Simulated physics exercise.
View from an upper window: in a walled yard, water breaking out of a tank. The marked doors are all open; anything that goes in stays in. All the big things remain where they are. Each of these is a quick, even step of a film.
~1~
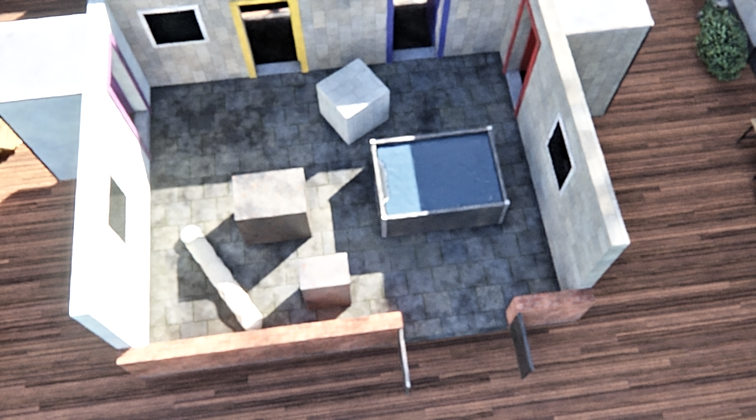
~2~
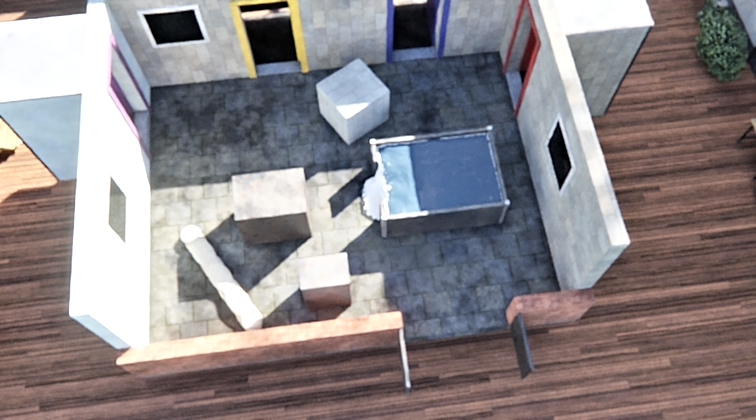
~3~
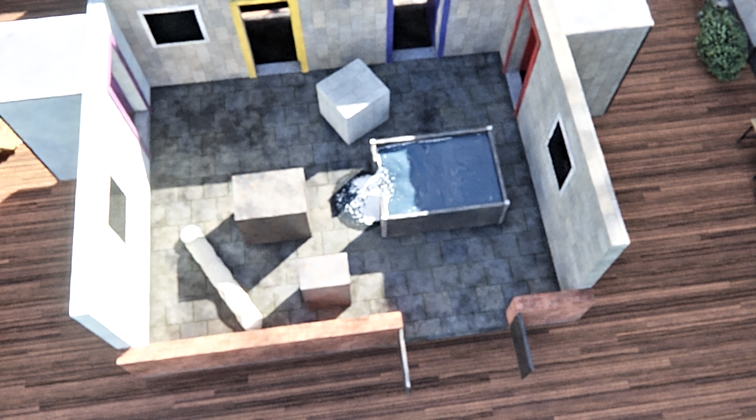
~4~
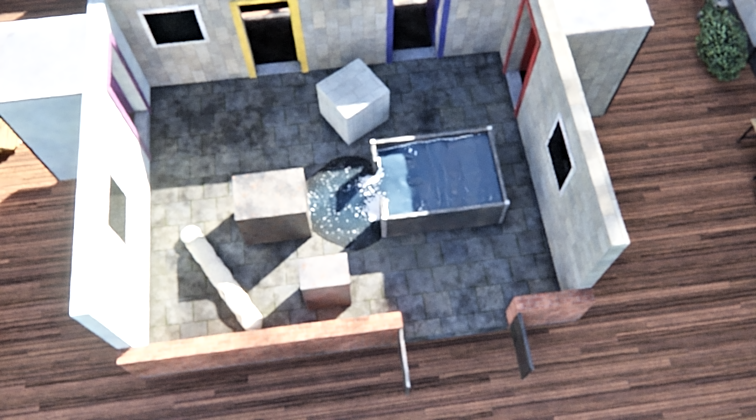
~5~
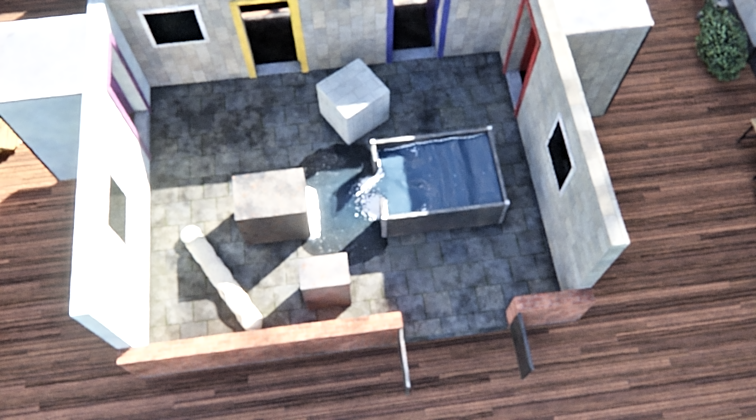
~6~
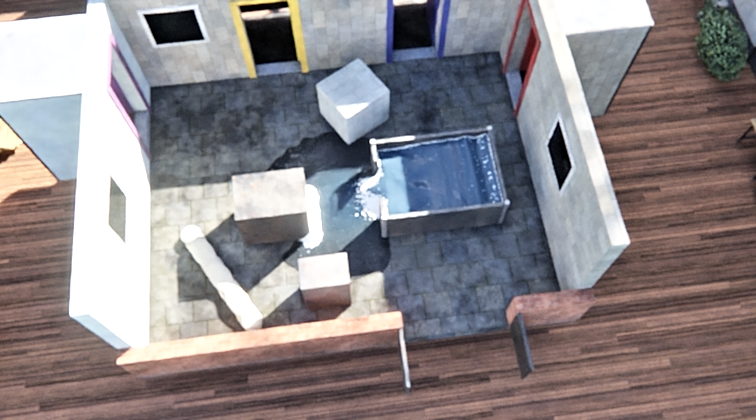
Water bursting from the left side of an open tank in a walled yard, splashing and spreading left between pale blocks.
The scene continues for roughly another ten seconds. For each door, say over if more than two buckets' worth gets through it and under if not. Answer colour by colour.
Outcome: The purple door will let in an allowed amount, the blue door will let in an allowed amount, the red door will let in an allowed amount, the yellow door will let in too much.
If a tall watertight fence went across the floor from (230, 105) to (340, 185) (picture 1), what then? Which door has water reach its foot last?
The blue door comes last.
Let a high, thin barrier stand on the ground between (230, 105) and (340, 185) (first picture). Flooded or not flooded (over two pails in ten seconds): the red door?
My reading: The red door stays under.
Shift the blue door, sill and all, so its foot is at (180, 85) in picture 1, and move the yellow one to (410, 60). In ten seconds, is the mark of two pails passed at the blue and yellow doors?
Blue is flooded, yellow is not flooded.
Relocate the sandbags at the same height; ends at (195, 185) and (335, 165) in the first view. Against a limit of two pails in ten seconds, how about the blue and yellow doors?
Blue door: Falls short; yellow door: Falls short.
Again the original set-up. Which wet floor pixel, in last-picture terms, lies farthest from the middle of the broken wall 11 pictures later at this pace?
Near (151, 90).
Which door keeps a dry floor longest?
Answer - the door marked red.
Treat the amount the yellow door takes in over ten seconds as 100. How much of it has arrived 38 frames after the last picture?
It would be roughly 55 percent of the ten-second total.
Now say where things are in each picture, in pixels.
The open tank at (438, 174) is whole and still, in the first frame.
Water pours out at (380, 193) and has run to (368, 181), in the second frame.
The front is at (336, 197), out from the gap at (380, 193), in the third frame.
Water pours out at (380, 193) and has run to (308, 191), in the fourth frame.
The front is at a hidden place, out from the gap at (380, 193), in the fifth frame.
Water pours out at (380, 193) and has run to a hidden place, in the sixth frame.
A moment on, water covers 25 % of the floor; the purple door not reached, the blue door not reached, the red door not reached, the yellow door not reached.
Next, water covers 40 % of the floor; the purple door wet at the sill, nothing in, the blue door not reached, the red door not reached, the yellow door wet at the sill, nothing in.
Then, water covers 60 % of the floor; the purple door wet at the sill, nothing in, the blue door not reached, the red door not reached, the yellow door over two buckets in.
Later, water covers 70 % of the floor; the purple door wet at the sill, nothing in, the blue door not reached, the red door not reached, the yellow door far over two buckets in.
In the end, water covers 90 % of the floor; the purple door wet at the sill, nothing in, the blue door wet at the sill, nothing in, the red door wet at the sill, nothing in, the yellow door far over two buckets in.
